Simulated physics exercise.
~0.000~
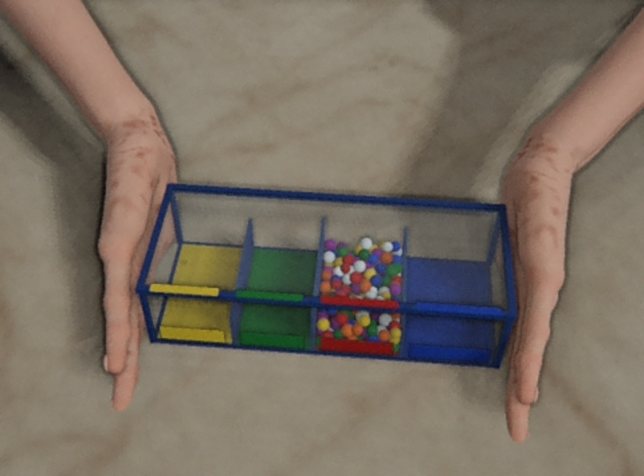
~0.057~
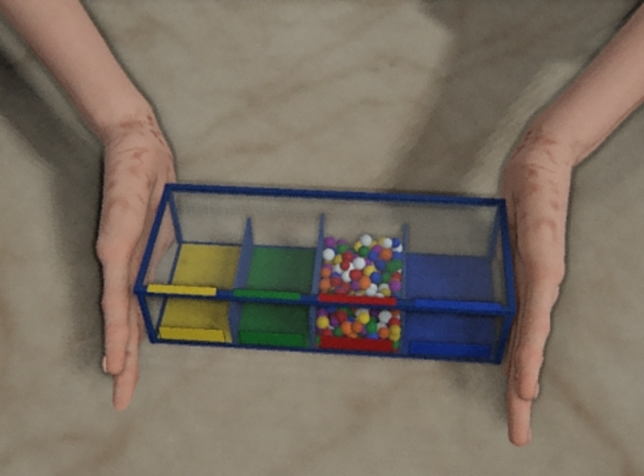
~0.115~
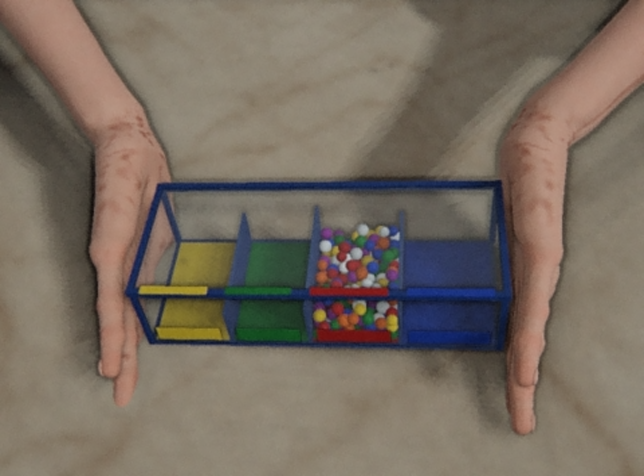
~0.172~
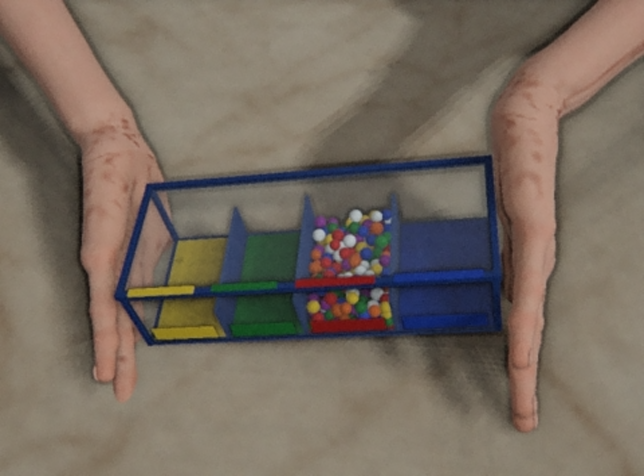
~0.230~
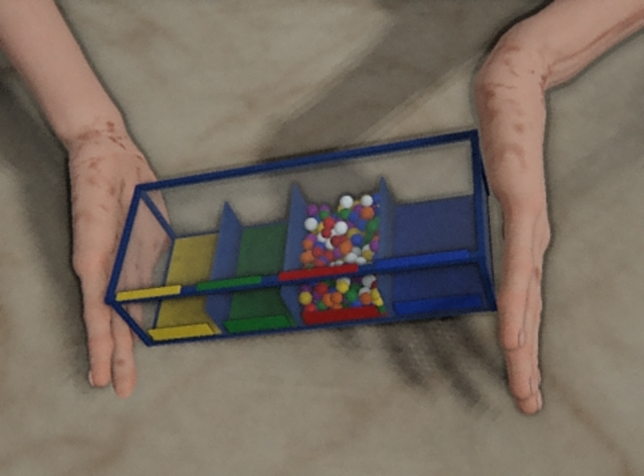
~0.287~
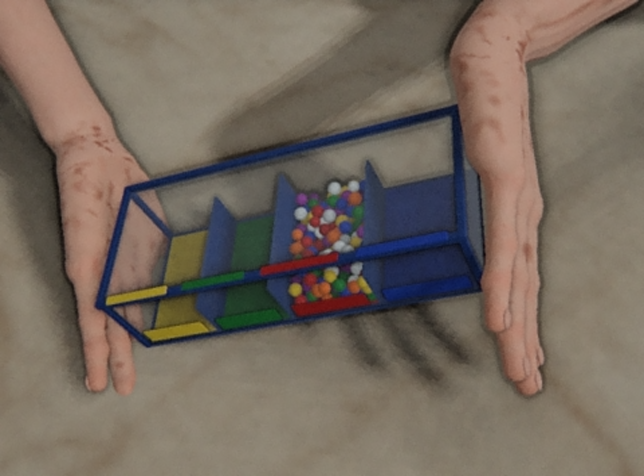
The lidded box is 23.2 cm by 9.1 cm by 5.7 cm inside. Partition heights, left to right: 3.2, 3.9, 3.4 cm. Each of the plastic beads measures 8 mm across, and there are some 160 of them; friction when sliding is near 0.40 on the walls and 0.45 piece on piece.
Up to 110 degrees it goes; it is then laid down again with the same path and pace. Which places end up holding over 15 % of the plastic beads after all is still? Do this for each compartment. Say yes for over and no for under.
One by one: Red compartment: Clears the bar. Blue compartment: Does not clear the bar. Green compartment: Does not clear the bar. Yellow compartment: Clears the bar.
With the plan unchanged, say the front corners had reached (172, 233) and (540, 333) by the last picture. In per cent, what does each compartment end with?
Final shares, in per cent - red: 20, blue: 80, green: 0, yellow: 0.
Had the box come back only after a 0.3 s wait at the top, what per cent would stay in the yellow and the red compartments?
You'd end up with yellow at 40 per cent and red at 50 per cent.
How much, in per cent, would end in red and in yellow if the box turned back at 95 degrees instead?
Red: 55; yellow: 35 (per cent).
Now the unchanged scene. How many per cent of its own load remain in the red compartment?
Close to 50 in a hundred.
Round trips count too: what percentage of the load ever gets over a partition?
That share comes to about 45 per cent.
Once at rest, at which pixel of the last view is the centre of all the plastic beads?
When it all comes to rest, the middle is near (321, 320).
Then, at 1.20 s, tilt 109 degrees; red 65 %, green 10 %, yellow 20 %.
Then, at 1.81 s, tilt 48 degrees; red 60 %, yellow 40 %.
Then, at 2.47 s, tilt 0 degrees; red 55 %, green 5 %, yellow 40 %.
At rest (3.0 s), red 55 %, blue 0 %, green 5 %, yellow 40 %.
